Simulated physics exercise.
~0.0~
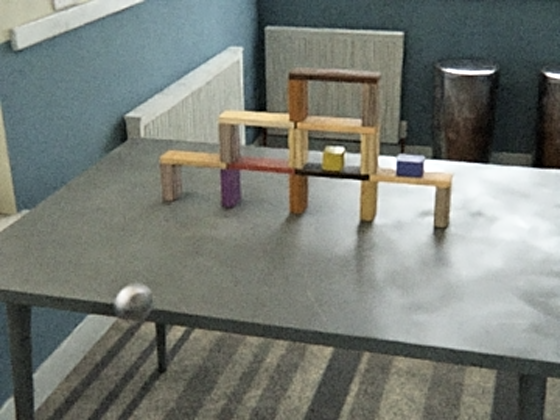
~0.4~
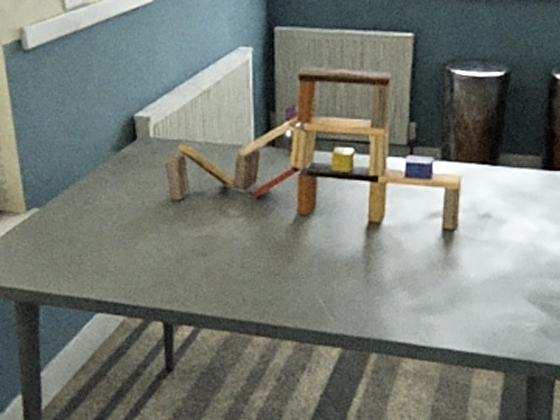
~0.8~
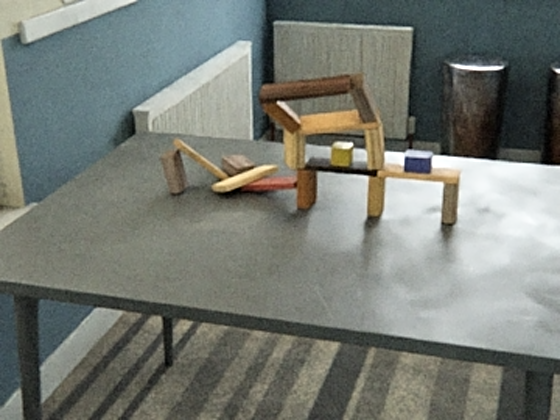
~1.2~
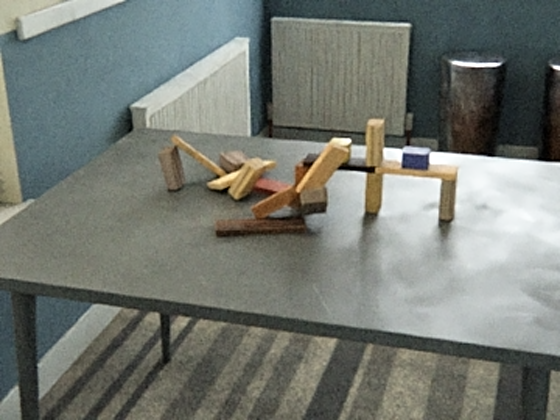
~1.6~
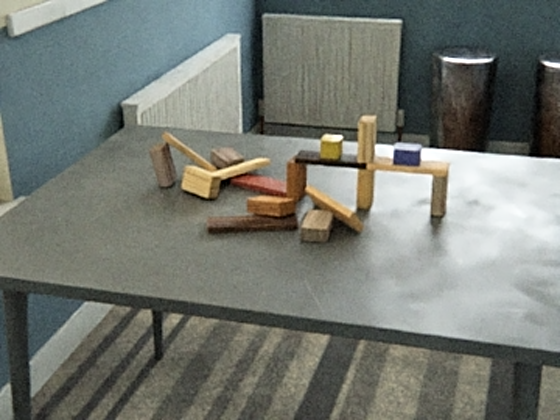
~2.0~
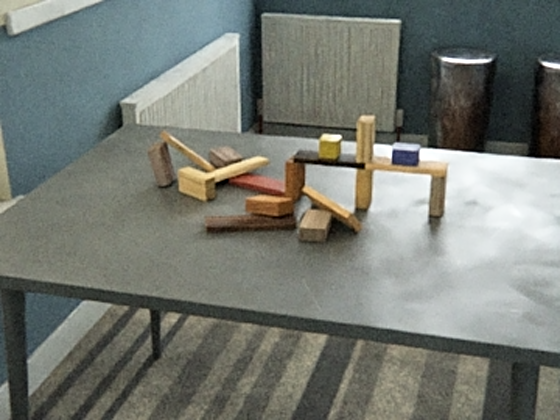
To begin with, a three-storey structure of wooden posts and planks stands on a grey table, with a yellow block and a blue block resting on it, while a silver ball is at the table's near left. The purple post on the left is then knocked away, and the planks around it tilt and drop, the red plank among them. Next the dark top plank tips leftward, and the upper storeys collapse toward the front. Pieces settle in a scattered heap at the left and centre. The red plank lies fallen, while the right section still stands, holding both blocks.
